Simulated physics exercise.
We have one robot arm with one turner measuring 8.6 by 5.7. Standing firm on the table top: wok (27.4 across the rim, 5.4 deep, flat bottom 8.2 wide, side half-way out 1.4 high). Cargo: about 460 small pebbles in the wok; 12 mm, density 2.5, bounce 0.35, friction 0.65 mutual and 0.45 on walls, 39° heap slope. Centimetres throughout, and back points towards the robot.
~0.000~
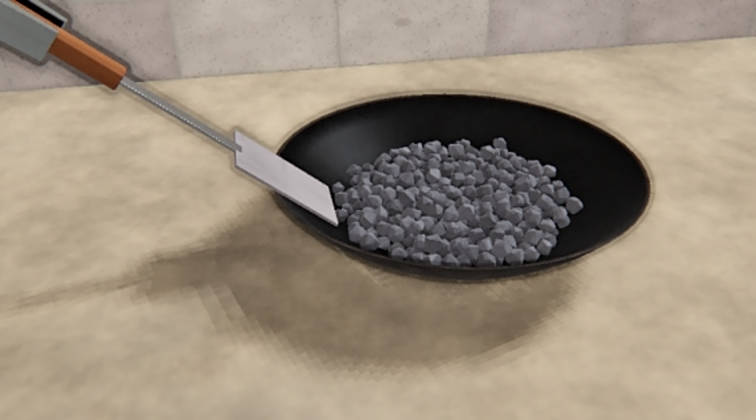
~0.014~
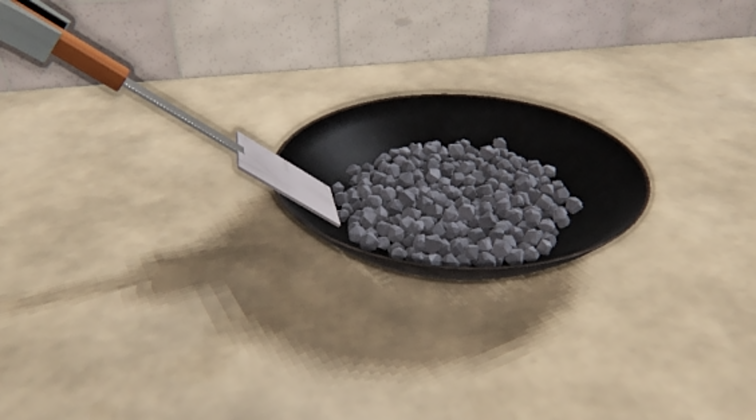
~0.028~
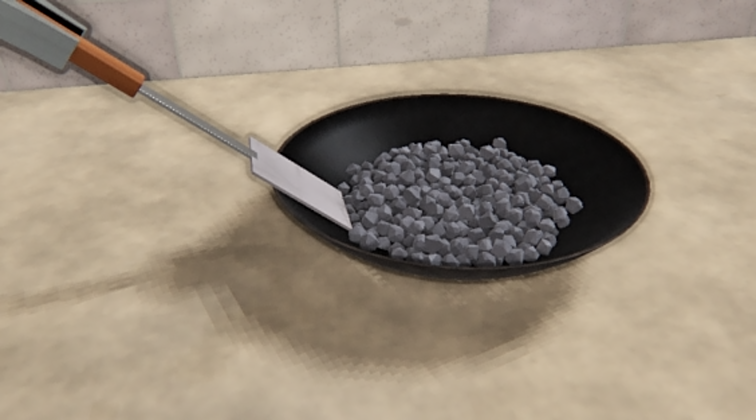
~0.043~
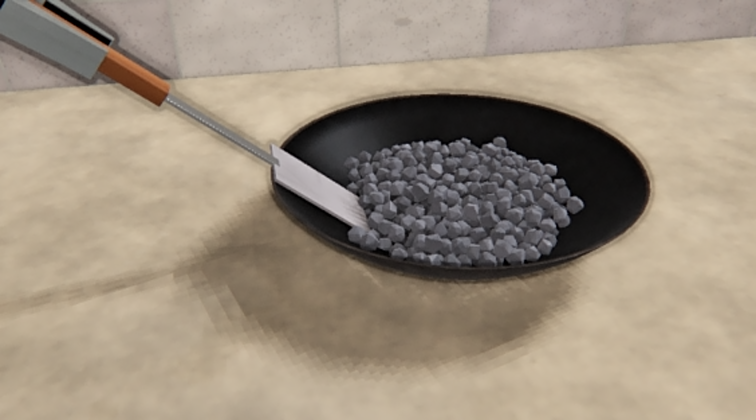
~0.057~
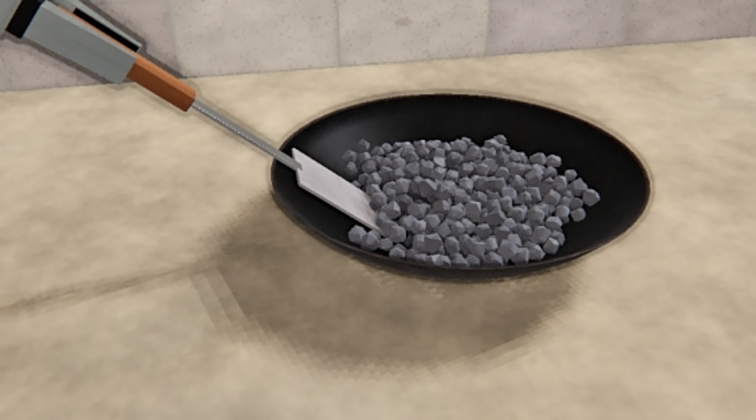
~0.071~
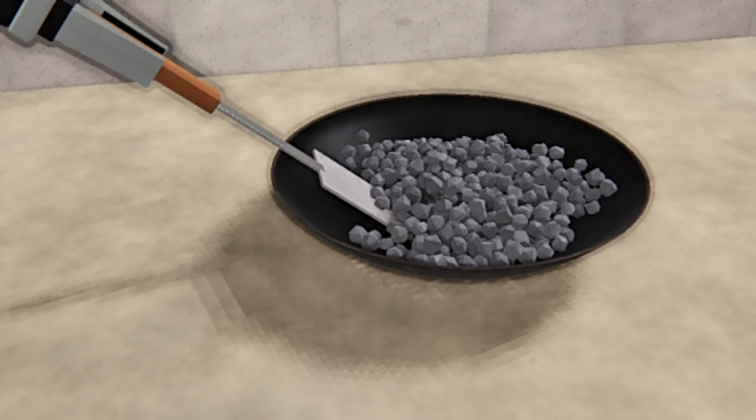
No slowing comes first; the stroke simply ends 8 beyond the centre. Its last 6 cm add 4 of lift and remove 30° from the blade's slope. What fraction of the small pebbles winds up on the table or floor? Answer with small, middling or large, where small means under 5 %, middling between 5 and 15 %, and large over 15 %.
It is large.
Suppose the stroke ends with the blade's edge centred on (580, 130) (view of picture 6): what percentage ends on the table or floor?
30 %, roughly.
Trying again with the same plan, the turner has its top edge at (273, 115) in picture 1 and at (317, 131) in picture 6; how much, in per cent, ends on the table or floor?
Roughly 10 percent ends up there.
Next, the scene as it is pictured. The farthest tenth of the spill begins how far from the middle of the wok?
Distance from centre: Approx. 35 cm.
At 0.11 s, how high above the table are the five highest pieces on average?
Height: Some 7 cm.
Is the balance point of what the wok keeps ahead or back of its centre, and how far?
Roughly 3.5 cm ahead.
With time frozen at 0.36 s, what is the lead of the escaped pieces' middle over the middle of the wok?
Around 20 centimetres ahead.
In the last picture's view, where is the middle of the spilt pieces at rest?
(734, 189), roughly.
By 0.11 s, sloping 40°, highest piece 8 above the table; 460 in the wok.
By 0.14 s, sloping 31°, highest piece 8 above the table; 458 in the wok, 2 on the blade or in flight.
By 0.36 s, sloping 10°, highest piece 10 above the table; 360 in the wok, 43 on the table or floor, 57 on the blade or in flight.
By 1.41 s, sloping 10°, highest piece 6 above the table; 360 in the wok, 100 on the table or floor.
Final count, 360 in the wok, 100 on the table or floor. That is 22 % on the table or floor.
